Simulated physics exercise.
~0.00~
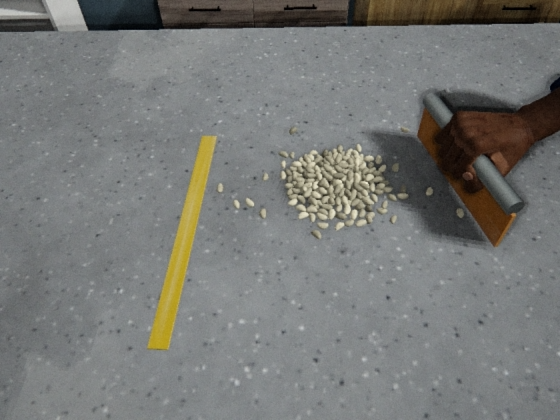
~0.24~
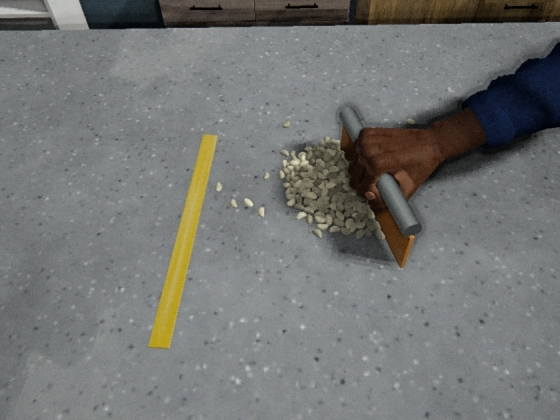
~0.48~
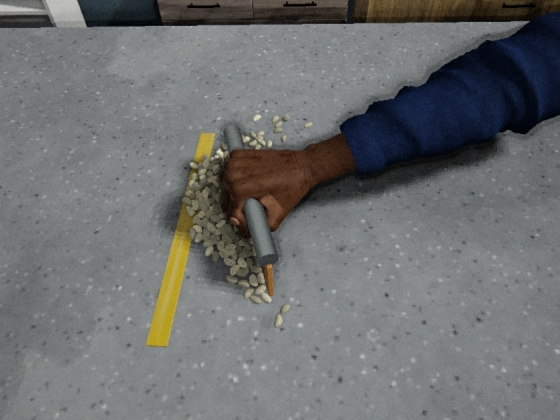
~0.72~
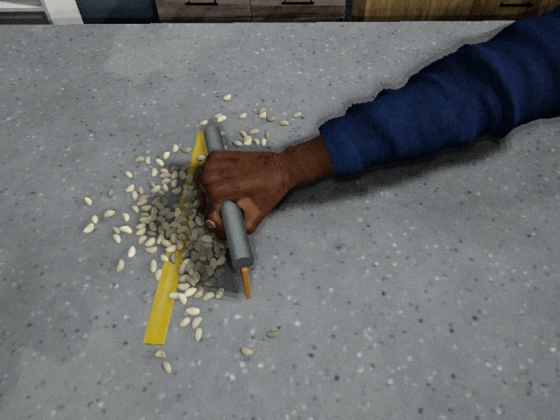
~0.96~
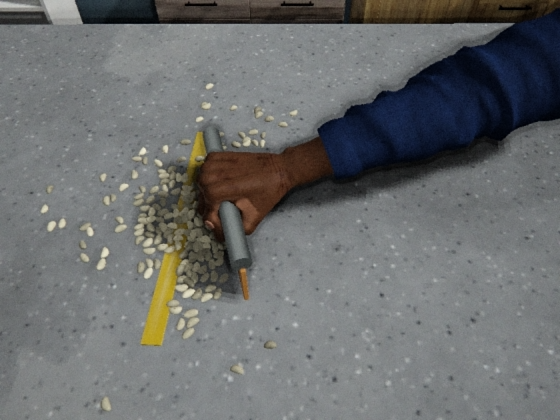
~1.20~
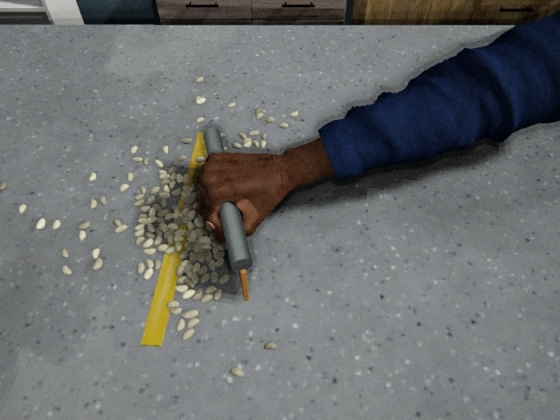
On a speckled grey countertop, a loose pile of white beans lies between a flat yellow strip and a hand gripping a scraper with a grey handle and an orange-brown blade. The hand, in a blue sleeve, pushes the scraper left into the beans, bunching them together. It drives them up to the strip, while some slip around the blade's ends. The scraper halts near the strip as beans spill across it and scatter farther left. At the end, the hand stays put, with beans heaped over the strip and others strewn around it.
